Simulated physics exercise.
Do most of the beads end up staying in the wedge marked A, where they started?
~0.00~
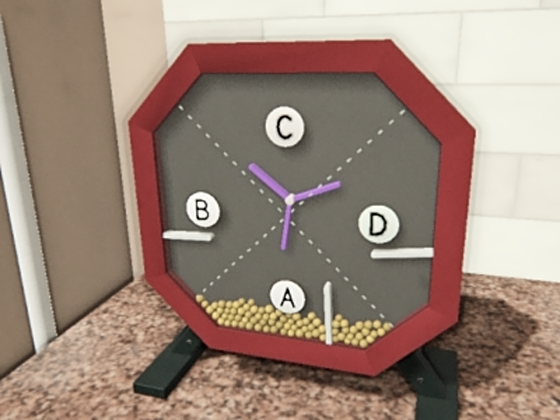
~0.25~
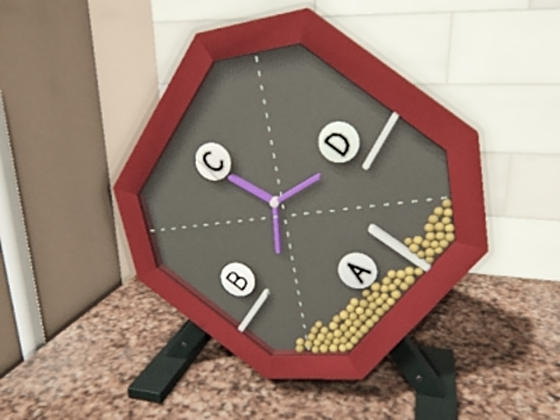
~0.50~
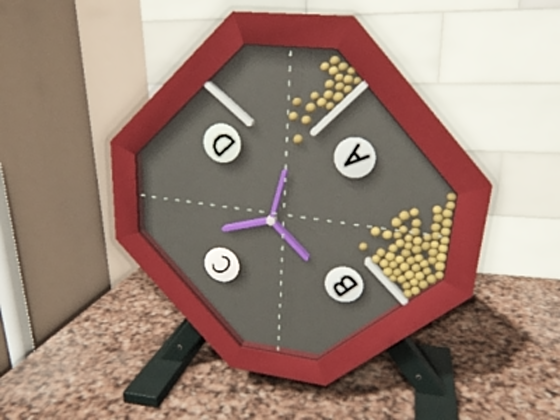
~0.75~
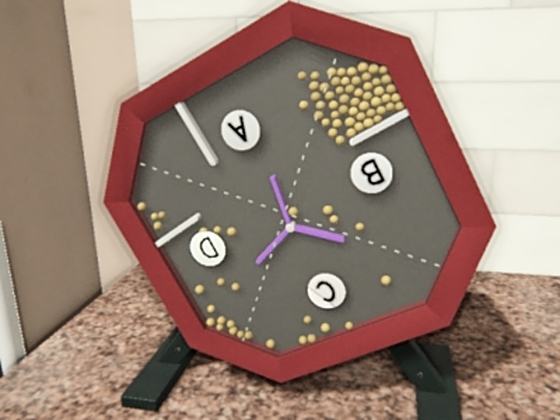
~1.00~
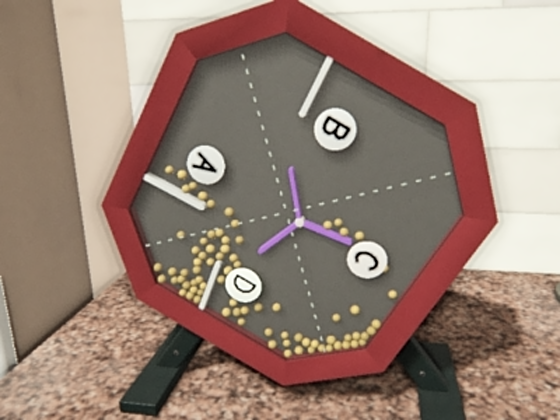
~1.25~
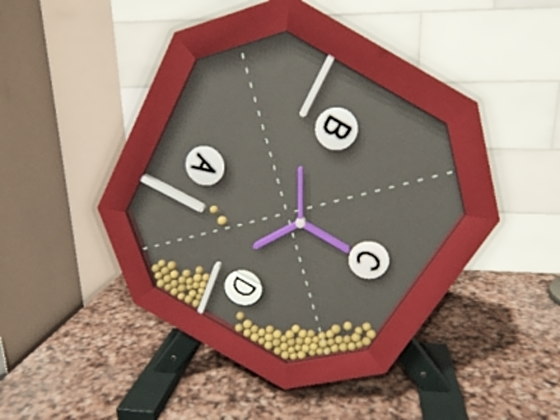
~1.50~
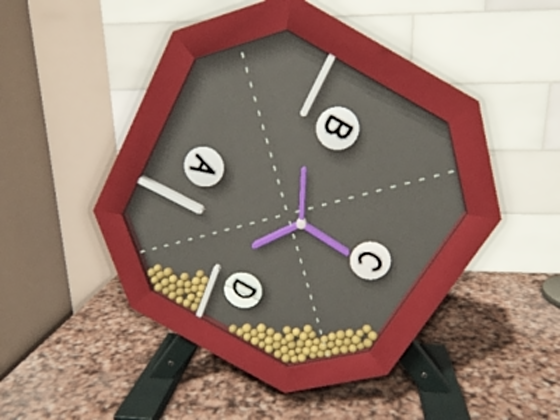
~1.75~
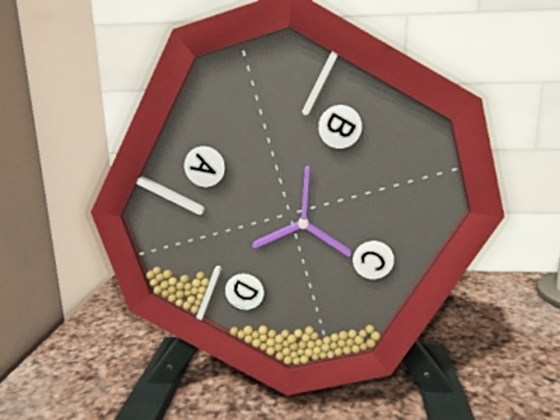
No, most of them end up in the wedge marked D, with a smaller share lying in C and none left in A.
